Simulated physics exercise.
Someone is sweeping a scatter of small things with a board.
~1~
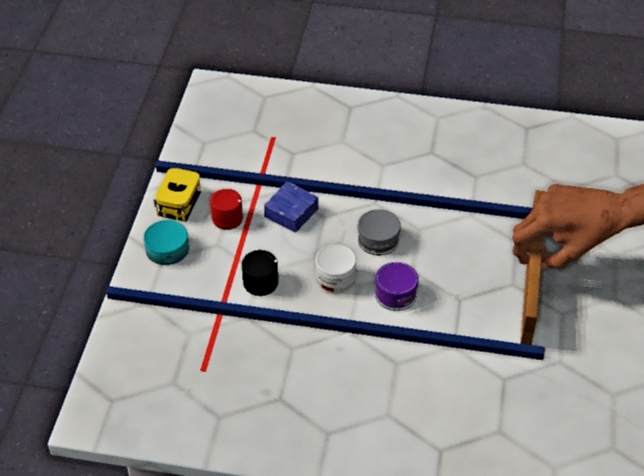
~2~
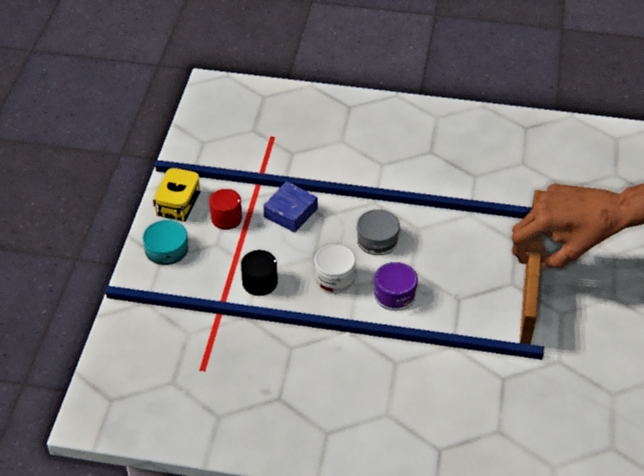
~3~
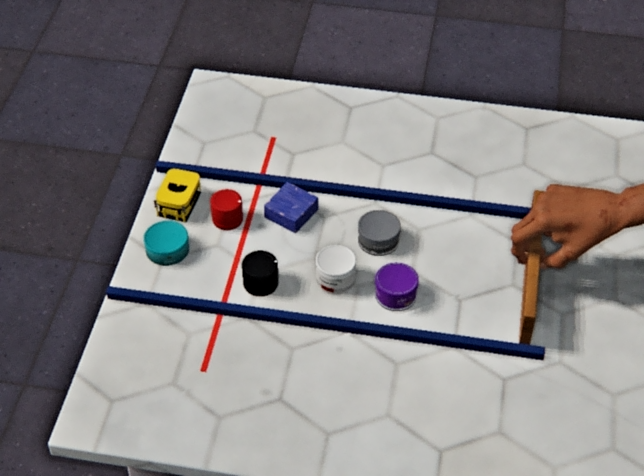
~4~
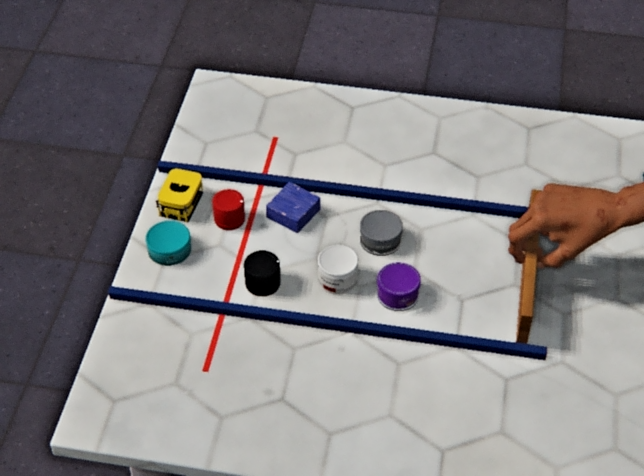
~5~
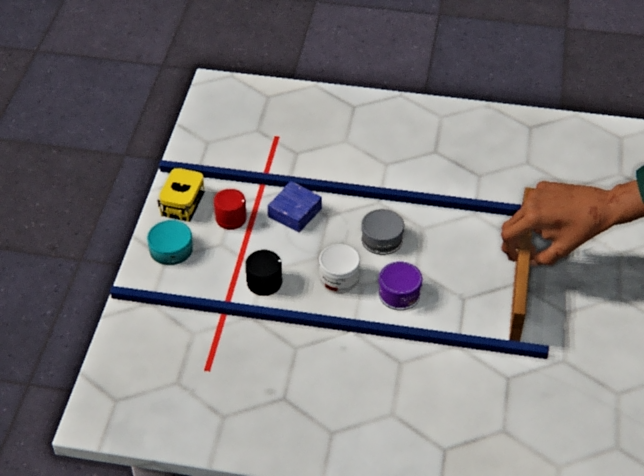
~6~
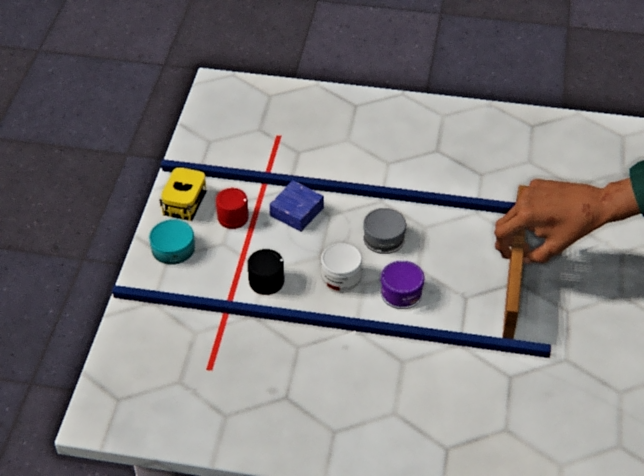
A hand held a wooden board upright at the right end of two blue rails, then slid it slightly left toward the scattered pots, lids and yellow case, which stayed put around the red line.
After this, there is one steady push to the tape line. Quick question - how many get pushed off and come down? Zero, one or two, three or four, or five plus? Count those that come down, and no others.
Zero, I'd say.
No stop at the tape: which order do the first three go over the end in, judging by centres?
In order: The turquoise tub, the yellow case and the red lid.
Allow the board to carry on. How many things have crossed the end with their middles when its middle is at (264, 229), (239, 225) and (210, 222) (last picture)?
In order, that gives 0, then 0, then 2.
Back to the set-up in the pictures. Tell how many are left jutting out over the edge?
The number overhanging is 0.
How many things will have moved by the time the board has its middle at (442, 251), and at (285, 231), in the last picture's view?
At first I count 0, and then 6.
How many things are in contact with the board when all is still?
The count in contact is 3.
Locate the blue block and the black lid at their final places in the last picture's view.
The blue block ends up near (238, 191), and the black lid near (185, 277).
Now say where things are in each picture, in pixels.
The first frame shows yellow case (178, 195); turquoise tub (166, 243); red lid (227, 209); board (533, 266); tape (241, 244).
The second frame shows turquoise tub (166, 243); white tub (335, 270).
The third frame shows red lid (227, 210); purple pot (397, 287).
The fourth frame shows yellow case (180, 196); black lid (262, 273).
The fifth frame shows turquoise tub (170, 243); grey pot (382, 232).
The sixth frame shows yellow case (184, 195); turquoise tub (172, 242); red lid (232, 209); board (516, 261); tape (247, 242).
A little later, none off yet; yellow case at rest near (184, 195); turquoise tub at rest near (172, 242); red lid at rest near (232, 209).
When it is over, the number that fall off is zero.
